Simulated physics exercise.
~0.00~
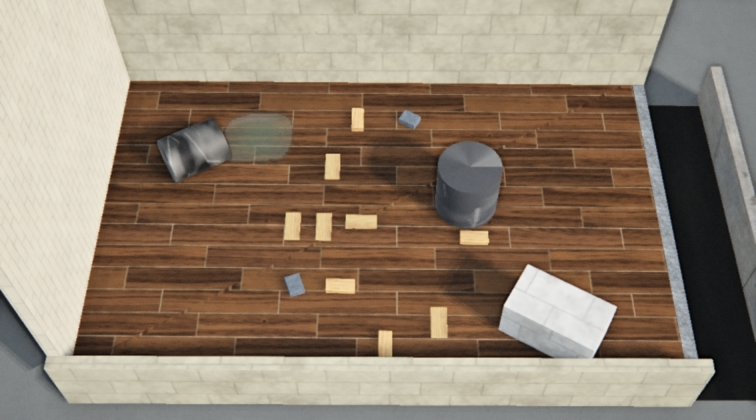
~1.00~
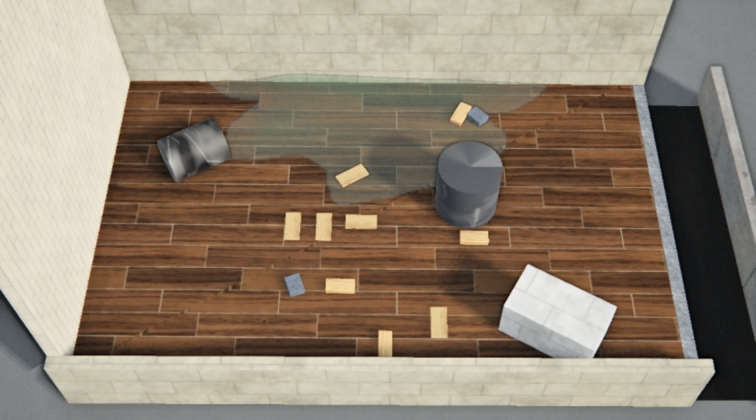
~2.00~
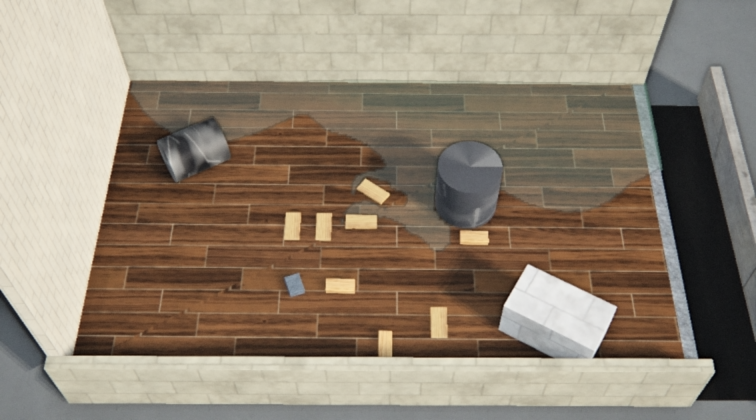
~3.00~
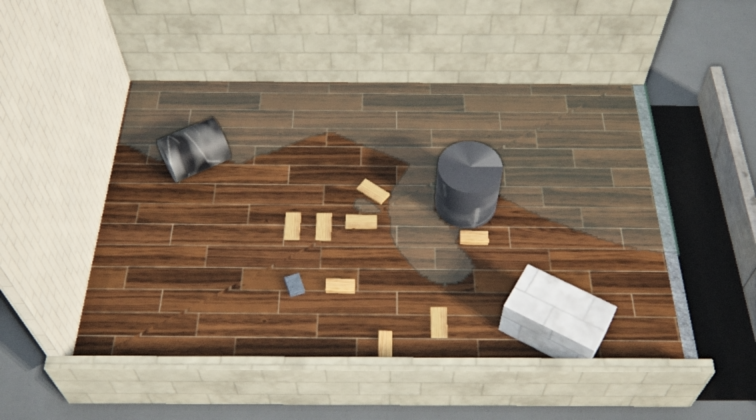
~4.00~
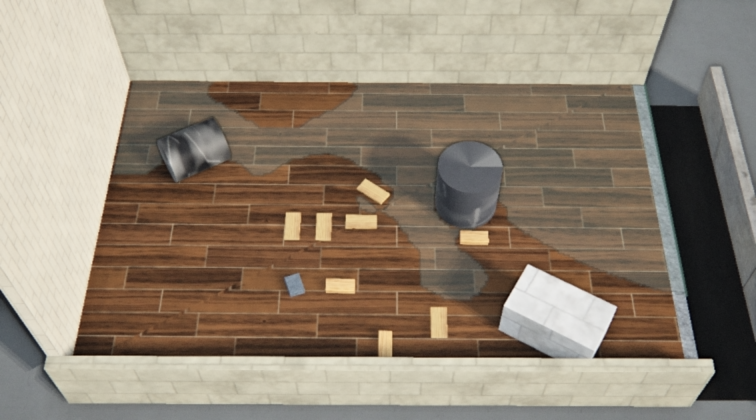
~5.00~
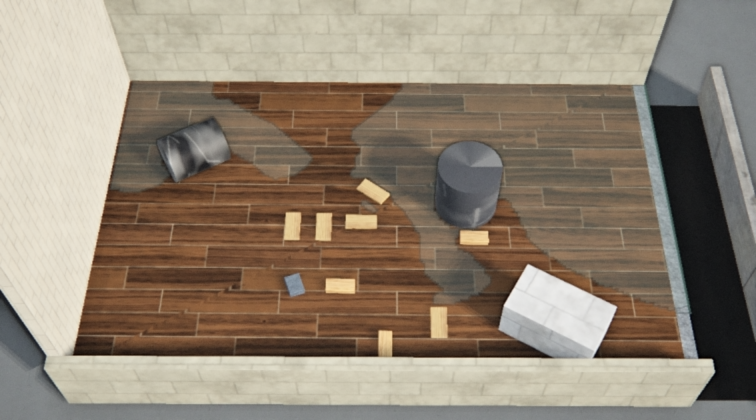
On a walled wooden floor, water spreads from a drum, shifts a few blocks, and partly recedes.
